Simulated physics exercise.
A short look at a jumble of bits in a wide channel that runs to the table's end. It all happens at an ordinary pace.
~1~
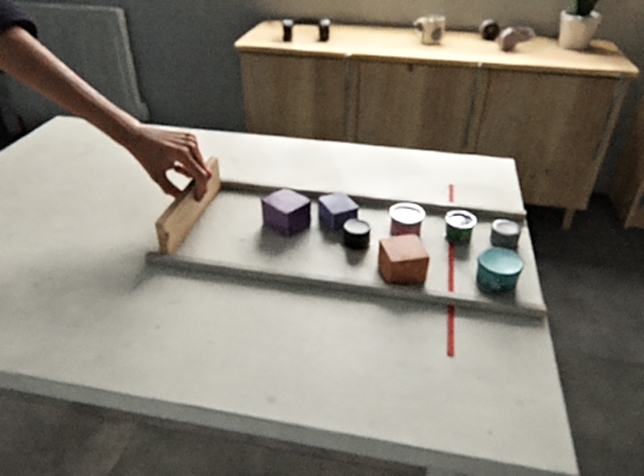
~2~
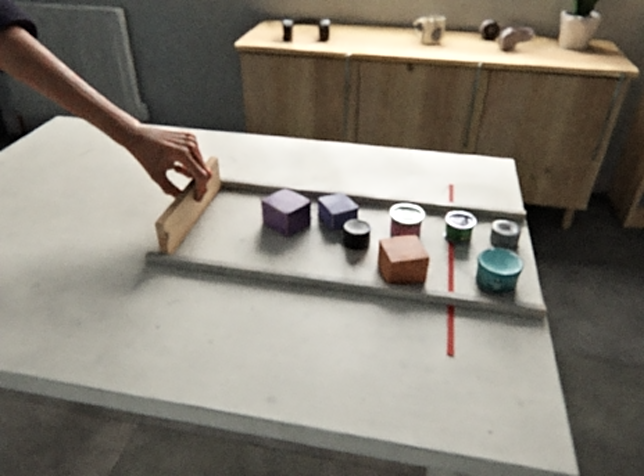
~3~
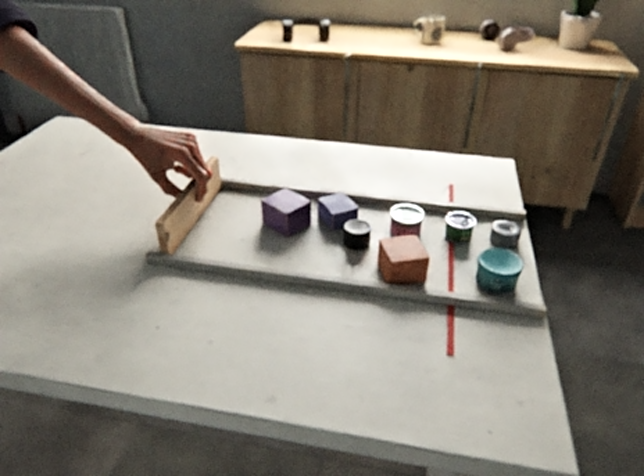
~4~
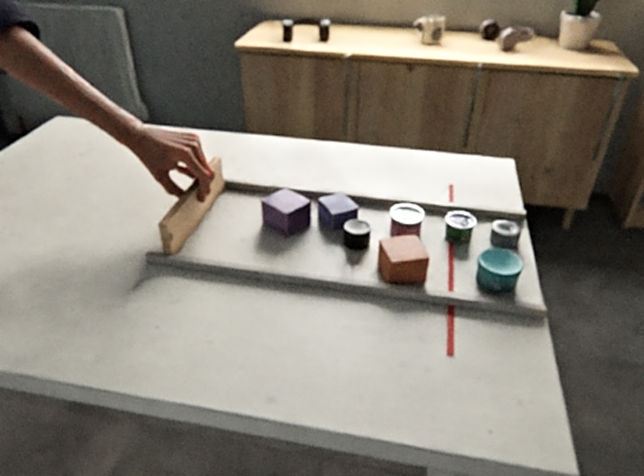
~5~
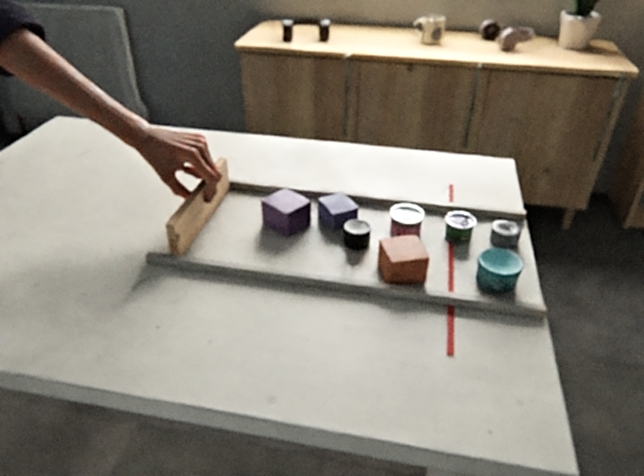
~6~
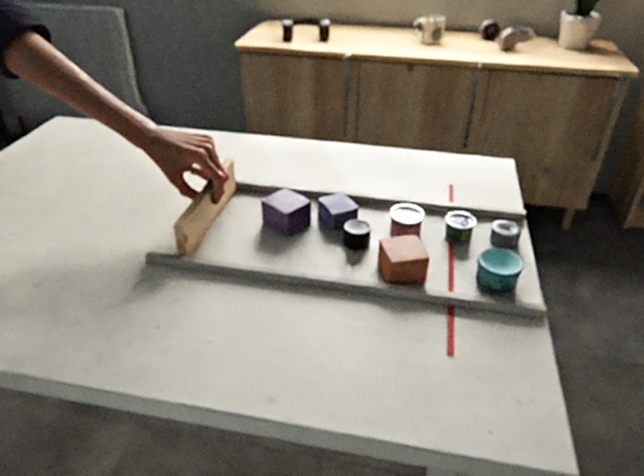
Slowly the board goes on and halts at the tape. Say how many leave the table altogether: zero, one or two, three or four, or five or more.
The number that fall off is one or two.
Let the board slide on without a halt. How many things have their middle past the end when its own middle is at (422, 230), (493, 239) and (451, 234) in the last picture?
It would be 1, 4 and 2.
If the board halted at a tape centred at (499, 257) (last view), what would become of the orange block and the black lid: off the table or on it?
The orange block holds on; the black lid stays on.
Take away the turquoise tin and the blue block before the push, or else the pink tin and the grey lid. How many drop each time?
2 in the first case, 0 in the second.
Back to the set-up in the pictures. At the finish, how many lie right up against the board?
The number is 4.
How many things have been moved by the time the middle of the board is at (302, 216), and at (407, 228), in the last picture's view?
The counts are 2 and 7.
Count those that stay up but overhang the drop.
Overhanging: 0.
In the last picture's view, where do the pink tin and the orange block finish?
About (509, 235), and the other about (473, 274).
Soon after, none off yet; grey lid at rest near (505, 235); turquoise tin at rest near (498, 272); green tin at rest near (459, 229).
In the end, the number that fall off is one or two; gone, green tin and grey lid.
